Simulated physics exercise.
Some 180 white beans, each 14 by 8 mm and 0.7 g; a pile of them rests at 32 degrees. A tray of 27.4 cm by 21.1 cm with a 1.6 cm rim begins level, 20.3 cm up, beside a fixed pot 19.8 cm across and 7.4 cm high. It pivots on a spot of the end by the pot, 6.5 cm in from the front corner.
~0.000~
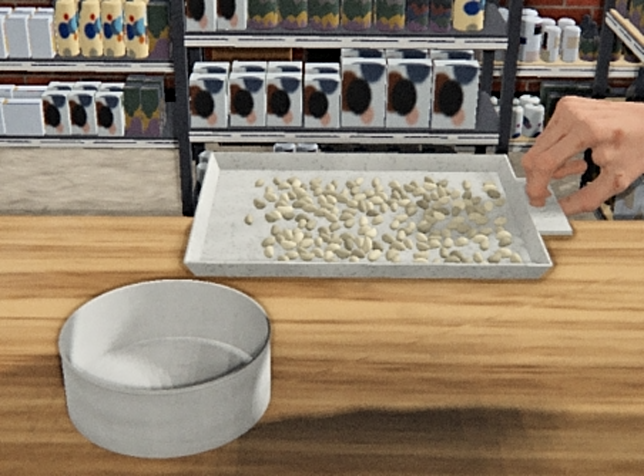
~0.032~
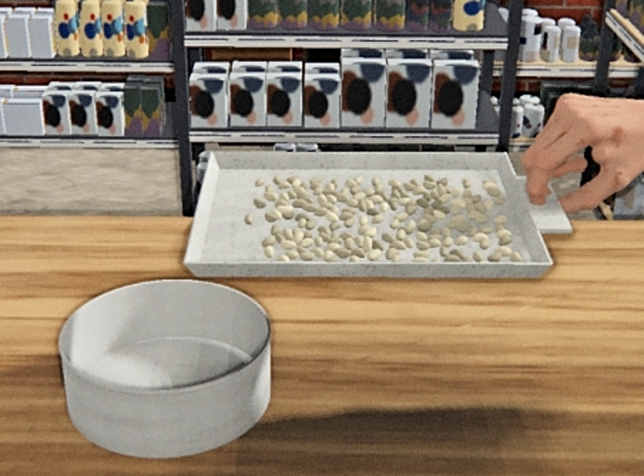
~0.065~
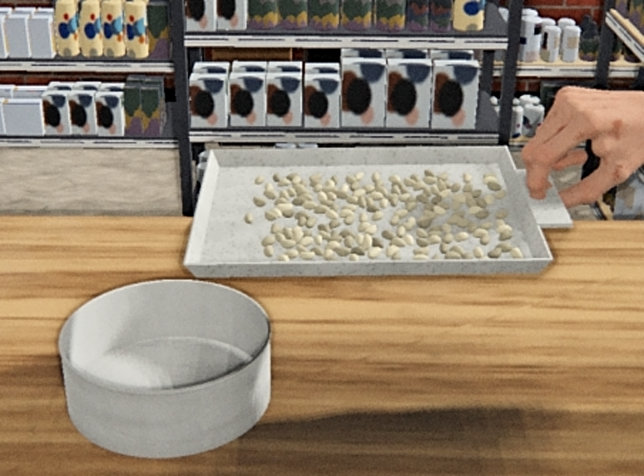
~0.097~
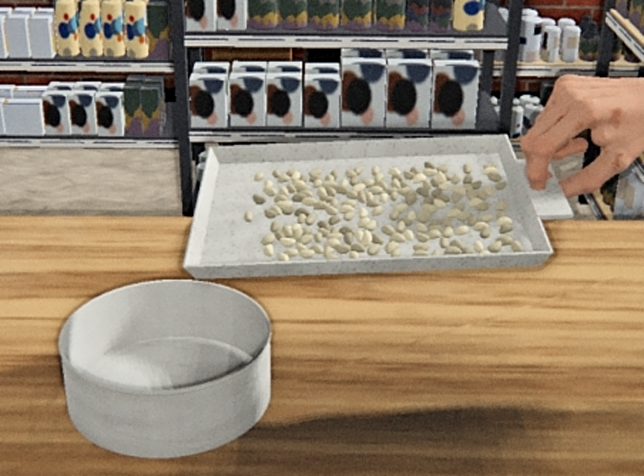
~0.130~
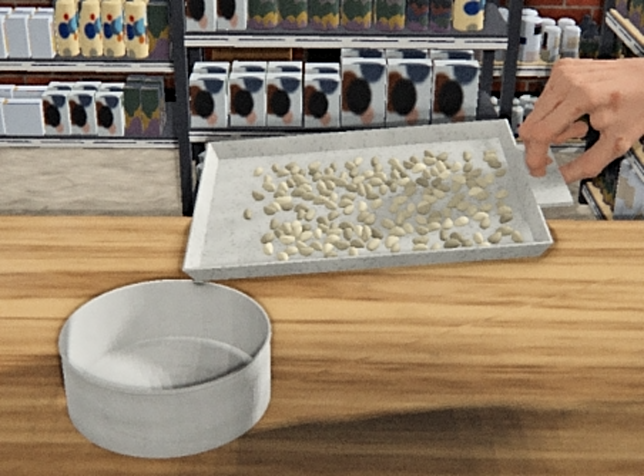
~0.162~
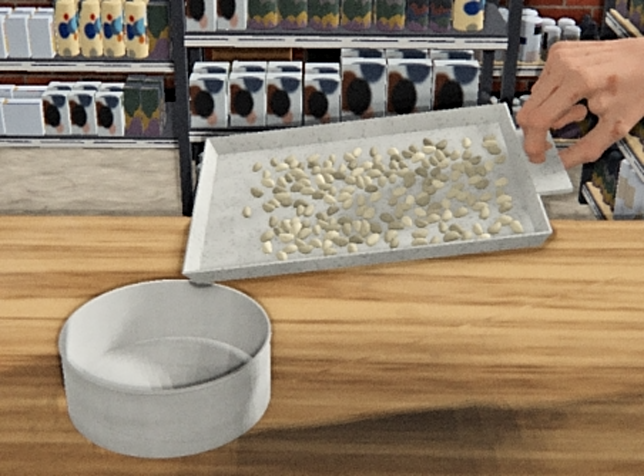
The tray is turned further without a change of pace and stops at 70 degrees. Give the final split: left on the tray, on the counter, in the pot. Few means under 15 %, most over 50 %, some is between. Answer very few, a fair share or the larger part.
Tray very few, counter the larger part, pot very few.
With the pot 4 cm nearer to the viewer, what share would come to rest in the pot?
In that case some 40 per cent.
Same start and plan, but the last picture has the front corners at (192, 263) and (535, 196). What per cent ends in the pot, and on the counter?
Pot 30, counter 65.
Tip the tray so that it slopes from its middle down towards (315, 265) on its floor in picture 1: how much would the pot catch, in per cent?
Some 0 per cent.
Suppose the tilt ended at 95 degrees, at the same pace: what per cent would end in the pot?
Then about 0 per cent.
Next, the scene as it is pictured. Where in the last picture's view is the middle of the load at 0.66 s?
At about (220, 261).
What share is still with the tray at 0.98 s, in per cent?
About 5 per cent.
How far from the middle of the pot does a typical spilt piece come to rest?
About 18 cm.
After 0.46 s, tilt 40 degrees; the tray holds 100 %, the pot 0 %.
After 0.66 s, tilt 59 degrees; the tray holds 85 %, the pot 0 %.
After 0.98 s, tilt 70 degrees; the tray holds 5 %, the pot 0 %.
At rest (2.8 s), tray 0 %, counter 95 %, pot 0 %.
